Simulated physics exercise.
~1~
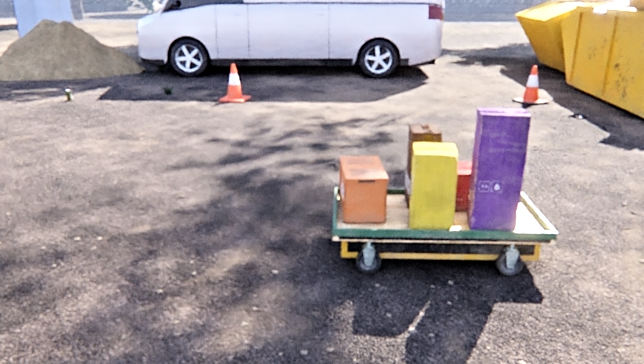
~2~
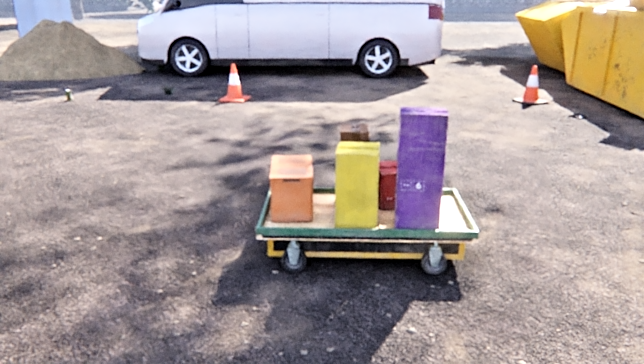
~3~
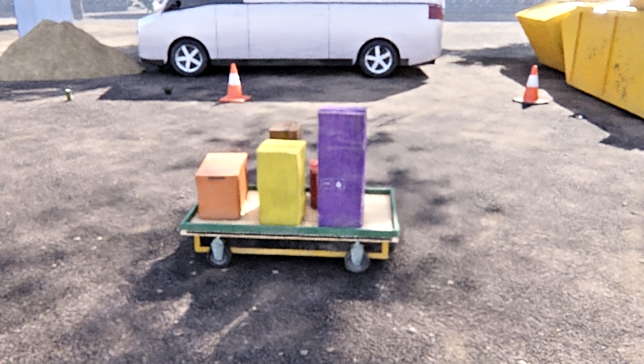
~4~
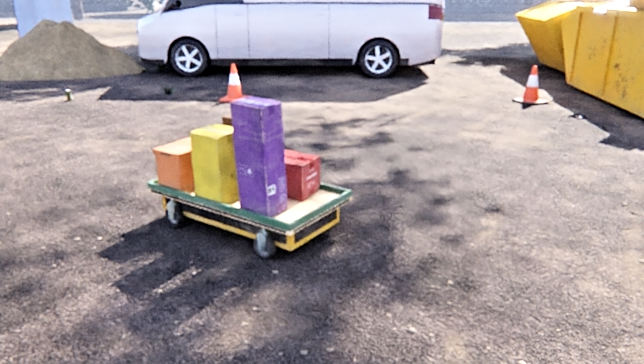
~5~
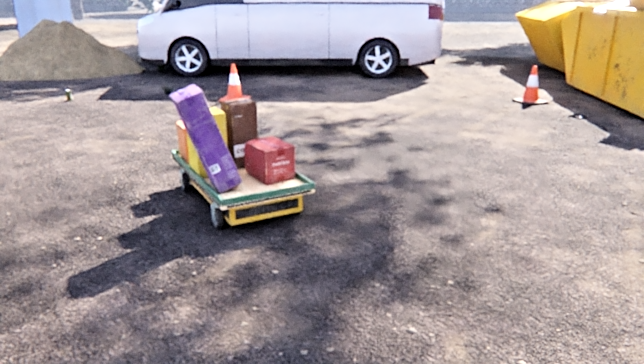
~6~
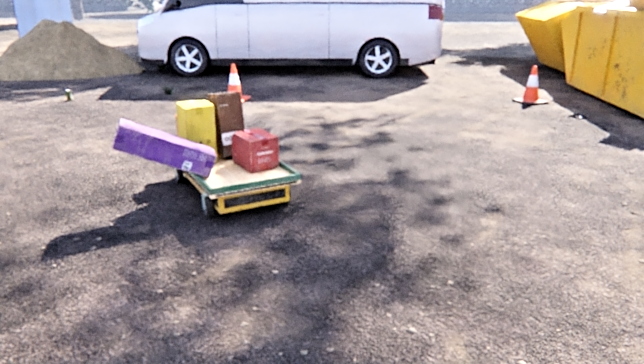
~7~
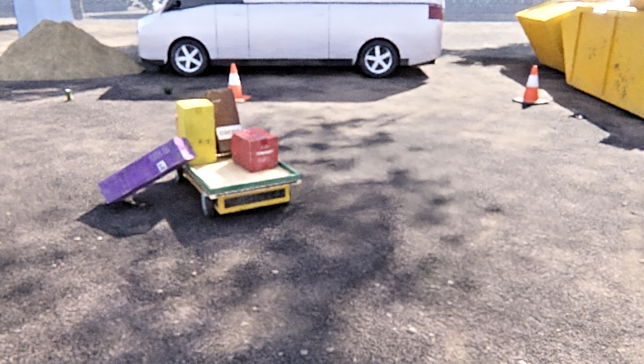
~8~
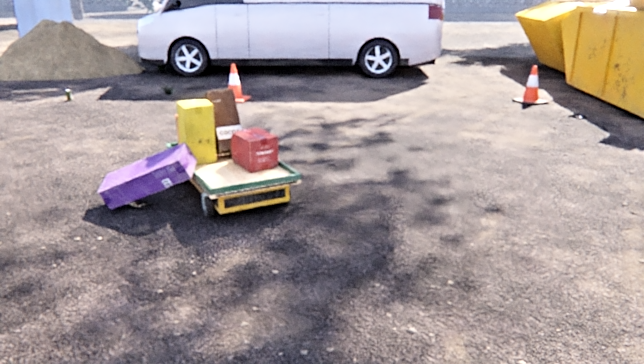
A loaded cart rolling left and turning away across a car park, stopping as the tall purple box topples off onto the ground.
